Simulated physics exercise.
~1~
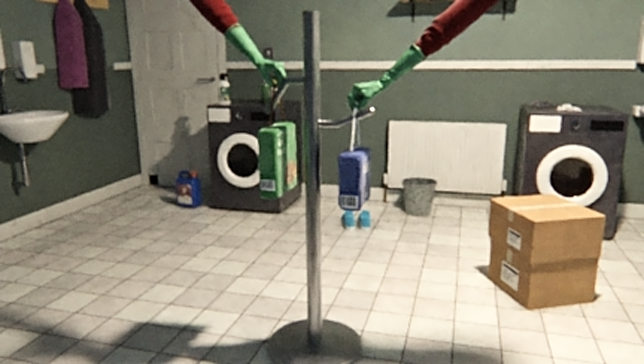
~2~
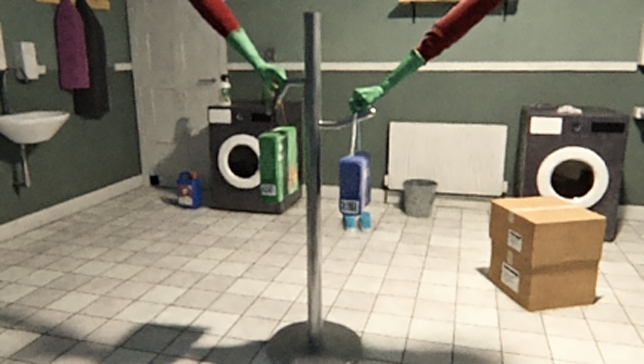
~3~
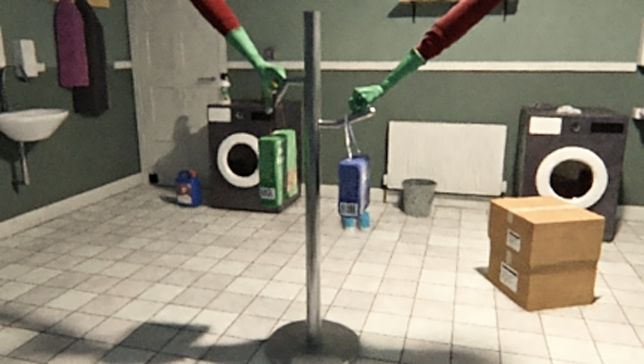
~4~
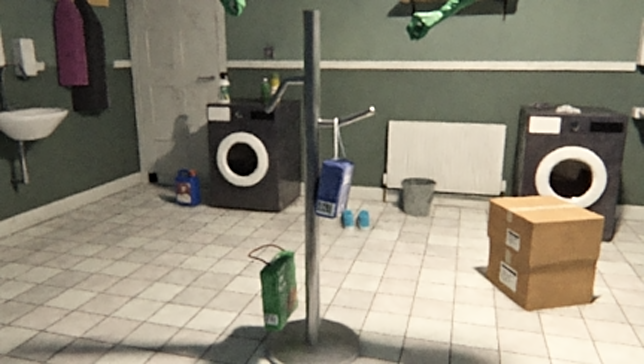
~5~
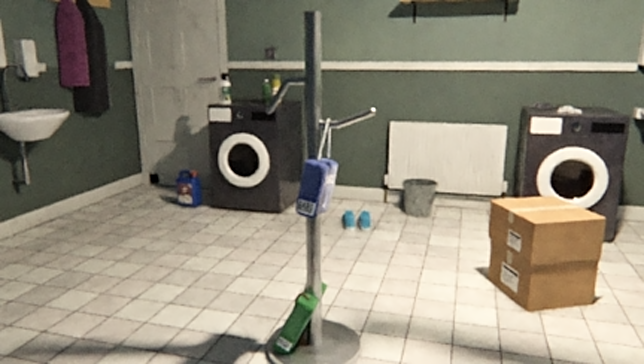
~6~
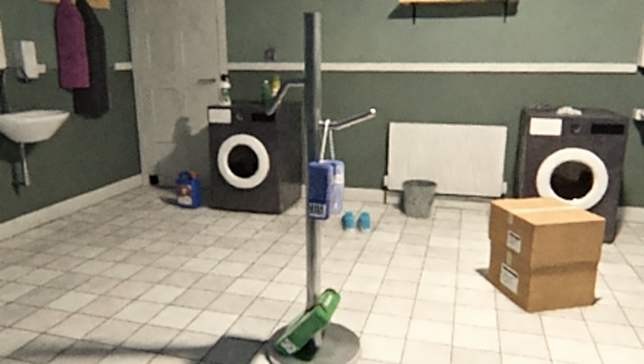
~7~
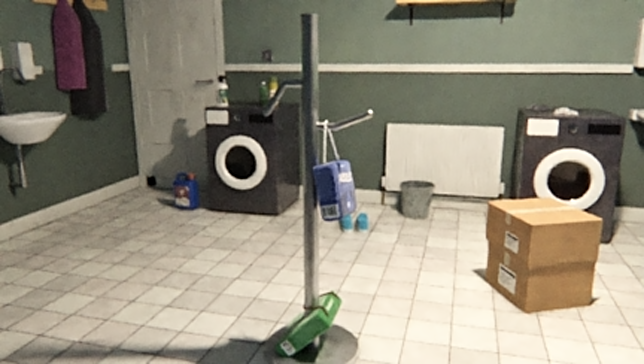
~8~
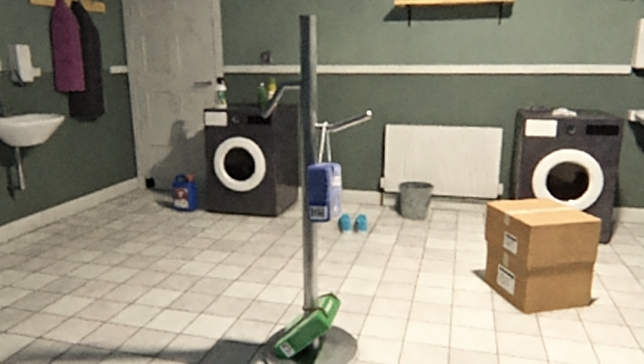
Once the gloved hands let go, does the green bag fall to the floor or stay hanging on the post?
The green bag falls to the floor and ends up leaning at the foot of the post. The blue bag stays hanging on its peg.
